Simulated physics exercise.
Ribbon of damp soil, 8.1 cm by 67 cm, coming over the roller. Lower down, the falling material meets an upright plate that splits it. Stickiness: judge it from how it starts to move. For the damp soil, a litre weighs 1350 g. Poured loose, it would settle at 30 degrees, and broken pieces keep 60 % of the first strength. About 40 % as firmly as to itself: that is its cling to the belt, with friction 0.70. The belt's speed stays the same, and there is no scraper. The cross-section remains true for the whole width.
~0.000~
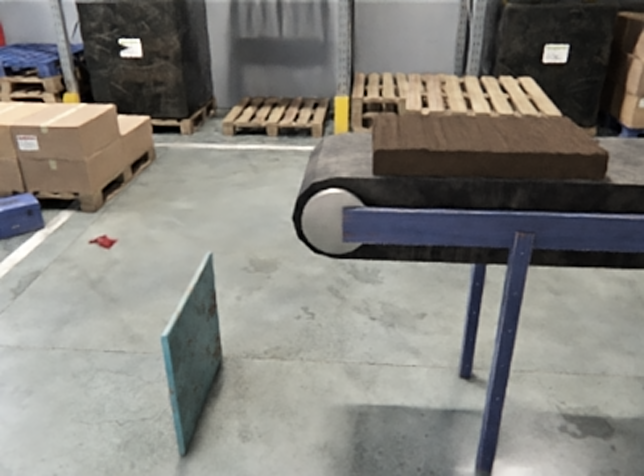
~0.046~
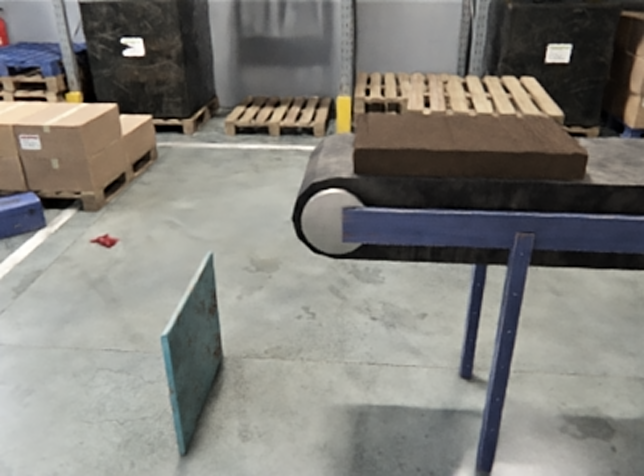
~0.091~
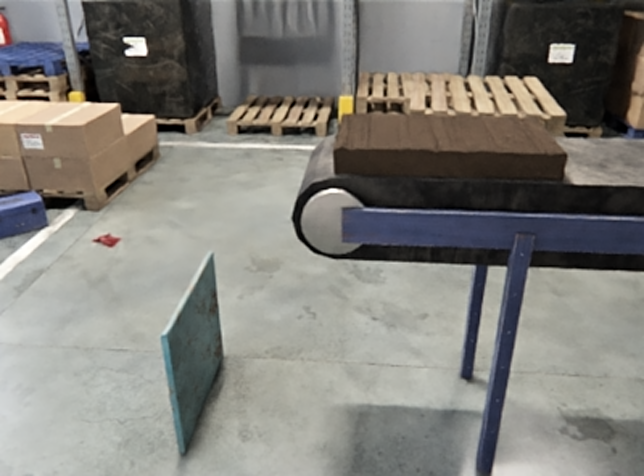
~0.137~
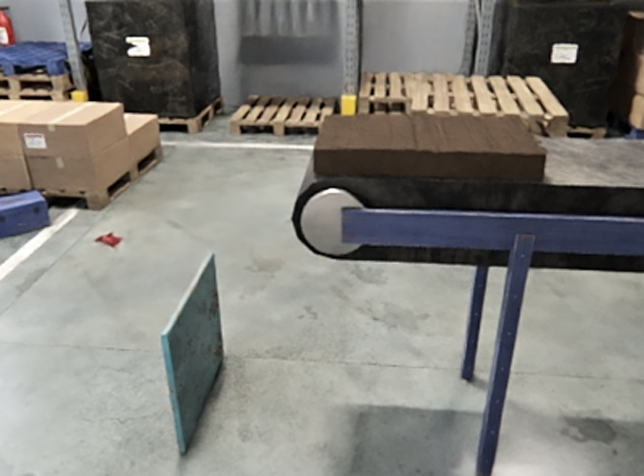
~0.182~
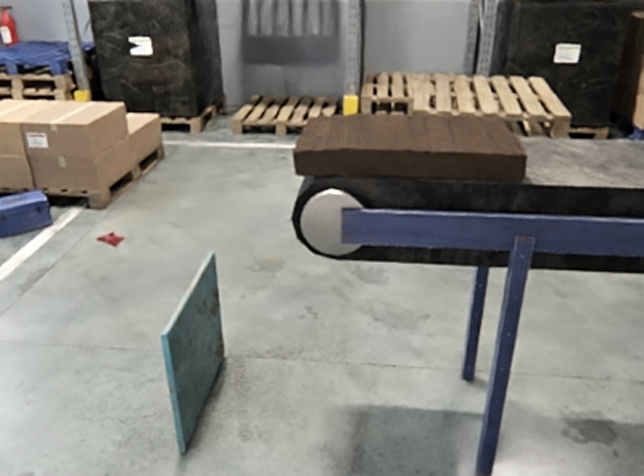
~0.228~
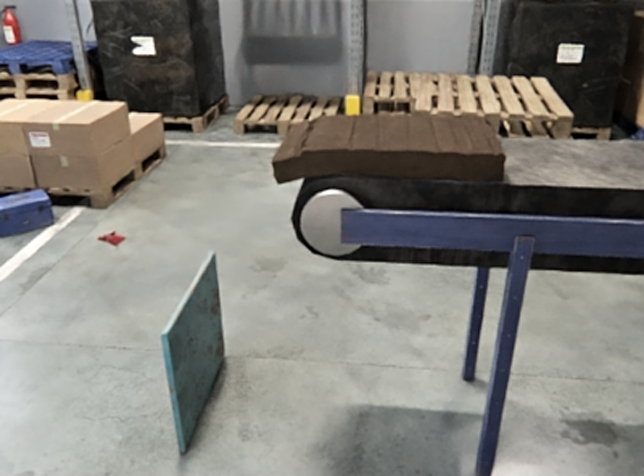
A thick brown slab of damp soil rides leftward on a black conveyor belt with a blue frame, in a warehouse seen from the side at a slightly raised angle. Cardboard boxes, wooden pallets and dark wrapped stacks stand behind, and a thin teal plate stands upright on the grey floor at lower left. The slab slides steadily over the pale roller, its front edge jutting out and beginning to crack.
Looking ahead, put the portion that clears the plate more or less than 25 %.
In the end it comes to a lower value than 25 %.
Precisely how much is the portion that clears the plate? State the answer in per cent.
Estimate: Some 0 per cent.
After 0.39 s, 0 % is beyond the plate's line.
After 0.58 s, 0 % is beyond the plate's line.
After 0.77 s, 0 % is beyond the plate's line.
After 0.97 s, 0 % is beyond the plate's line.
After 2.12 s, at the end, 0 % is beyond the plate's line.
